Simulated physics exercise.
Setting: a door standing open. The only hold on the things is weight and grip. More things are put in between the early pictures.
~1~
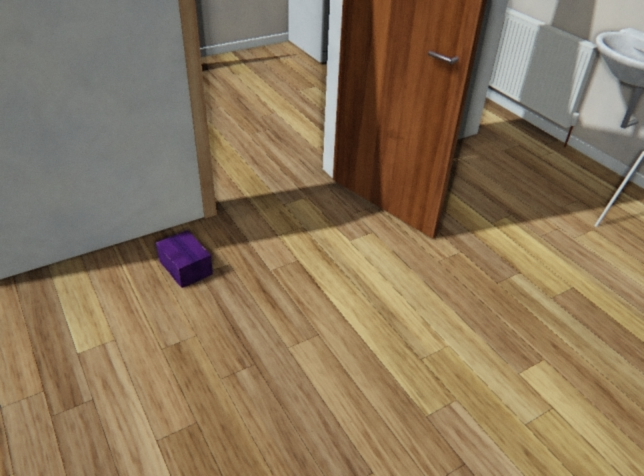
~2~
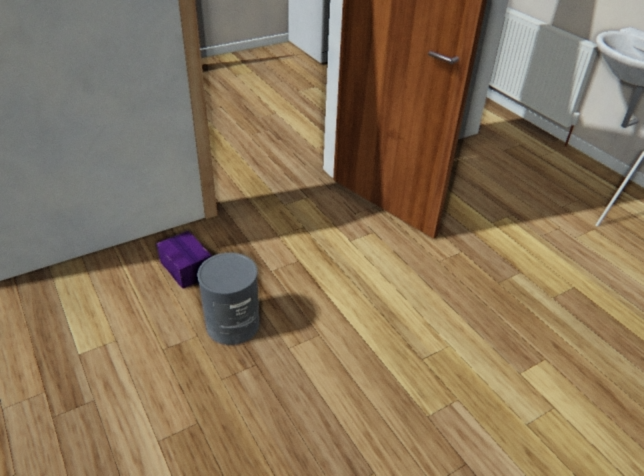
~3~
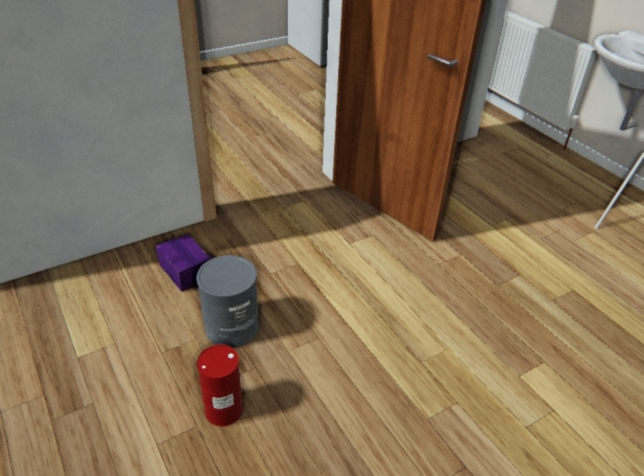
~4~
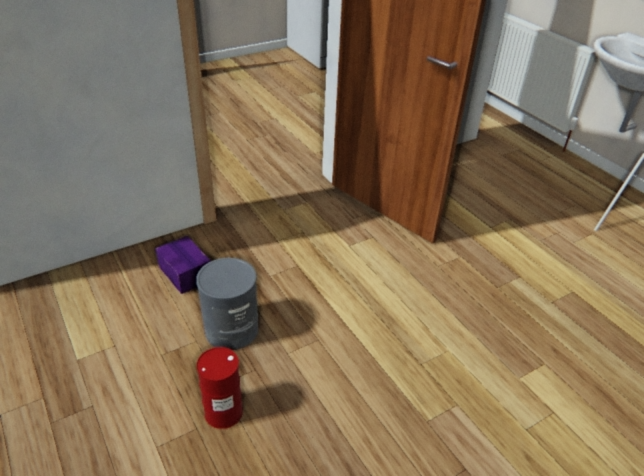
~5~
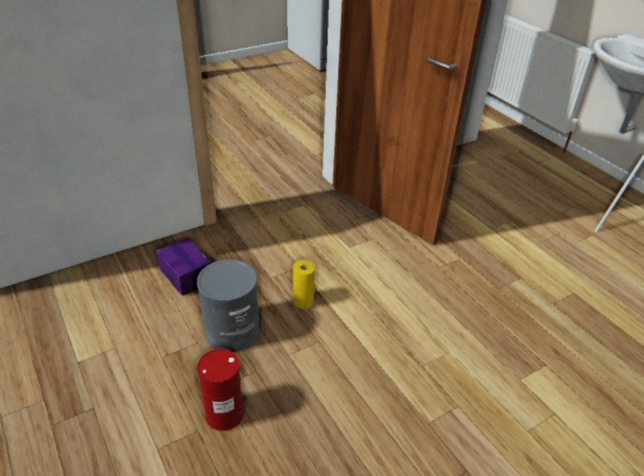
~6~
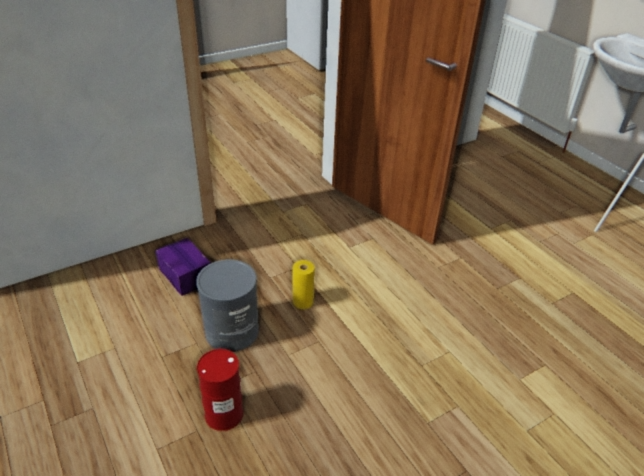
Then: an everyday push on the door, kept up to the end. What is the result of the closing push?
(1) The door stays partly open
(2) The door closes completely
Answer: 2.
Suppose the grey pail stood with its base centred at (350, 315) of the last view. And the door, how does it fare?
After that it finishes its swing.
Then, 0.90 s on from there, open by 83°.
Then, 1.70 s on from there, open by 52°.
Then, 2.60 s on from there, open by 17°.
In the end, open by 0°; all 4 unmoved. At the end, from the last picture's camera, yellow roll near (303, 285).
